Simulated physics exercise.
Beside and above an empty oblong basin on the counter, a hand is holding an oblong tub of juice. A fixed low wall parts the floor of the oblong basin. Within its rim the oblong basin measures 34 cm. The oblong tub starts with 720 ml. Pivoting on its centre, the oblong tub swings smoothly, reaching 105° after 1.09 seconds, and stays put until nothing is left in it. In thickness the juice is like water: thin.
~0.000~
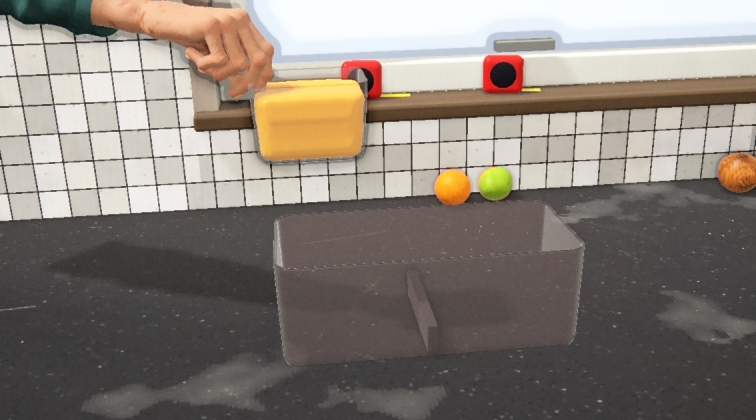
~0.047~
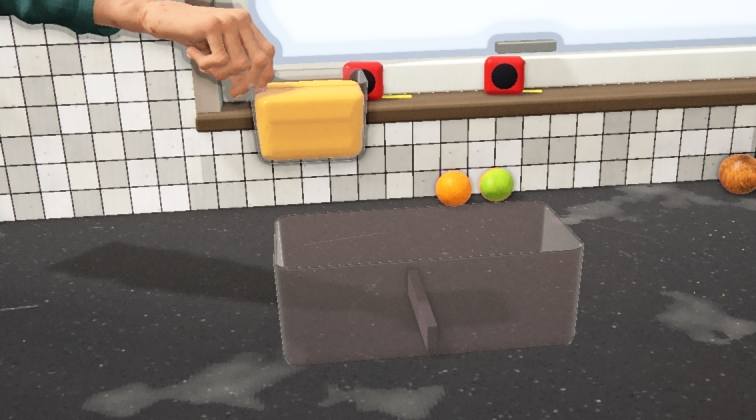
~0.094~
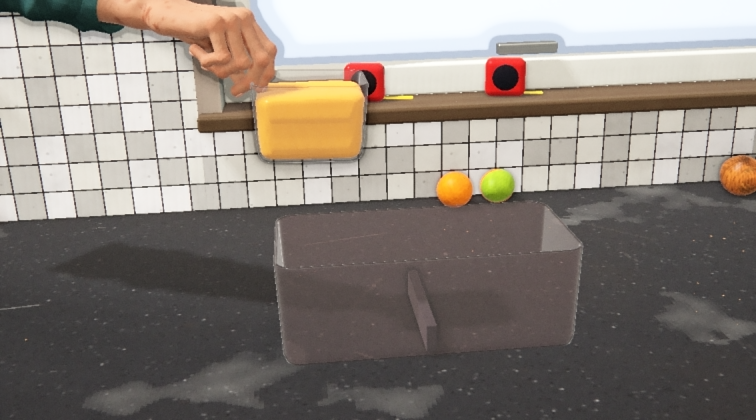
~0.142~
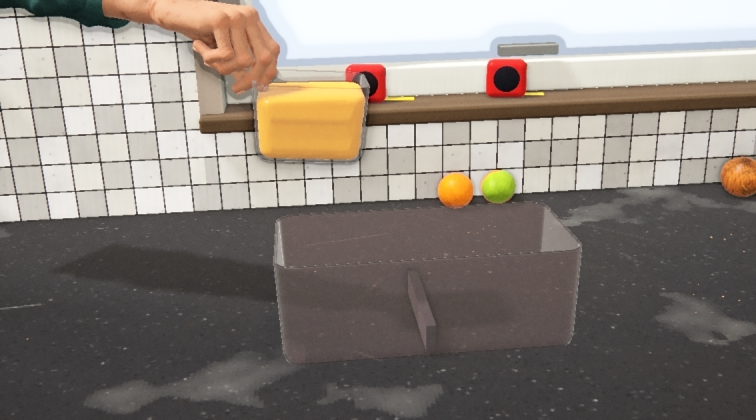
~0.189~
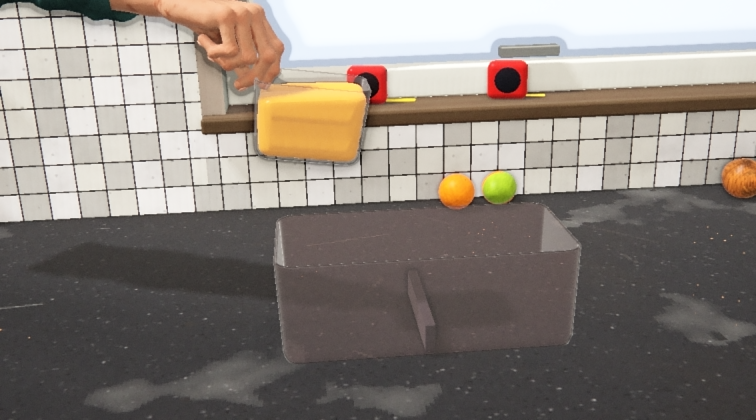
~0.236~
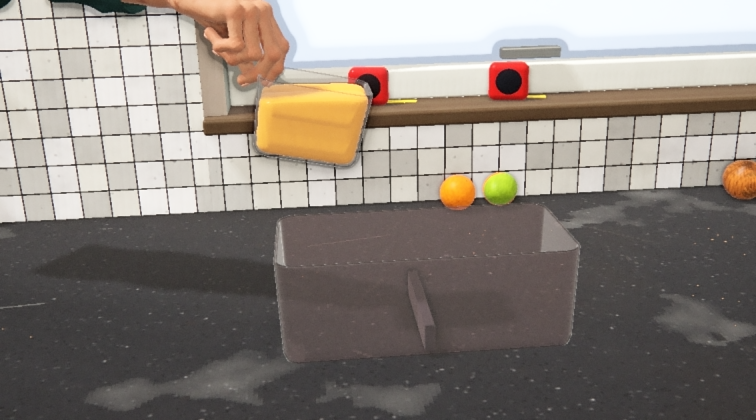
Hand holding an oblong tub of yellow-orange juice above an empty basin, keeping it nearly level, then tilting it slightly clockwise.
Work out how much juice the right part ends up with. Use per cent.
I would put it at 69 per cent.
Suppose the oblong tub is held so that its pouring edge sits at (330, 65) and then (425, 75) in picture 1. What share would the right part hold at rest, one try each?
45 and 90 %.
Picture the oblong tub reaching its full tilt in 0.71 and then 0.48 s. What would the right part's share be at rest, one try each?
Near 65 in a hundred on the first go and near 55 in a hundred on the second.
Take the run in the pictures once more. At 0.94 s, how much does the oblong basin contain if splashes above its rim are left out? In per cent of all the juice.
Close to 78 in a hundred.
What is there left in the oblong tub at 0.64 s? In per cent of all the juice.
Roughly 60 %.
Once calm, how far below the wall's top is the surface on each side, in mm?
Looks like roughly 26 mm on the left and roughly 16 mm on the right.
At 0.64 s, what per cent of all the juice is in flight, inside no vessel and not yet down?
Roughly 30 %.
By 0.64 s the tilt is 67° and 60 per cent is still to pour, 2 is left of the wall and 9 right of it.
By 0.94 s the tilt is 100° and 11 per cent is still to pour, 11 is left of the wall and 67 right of it.
By 1.25 s the tilt is 105° and 0 per cent is still to pour, 27 is left of the wall and 70 right of it.
By 1.59 s the tilt is 105° and 0 per cent is still to pour, 30 is left of the wall and 69 right of it.
At rest 30 per cent lies left of the wall, 69 right of it and 1 outside.
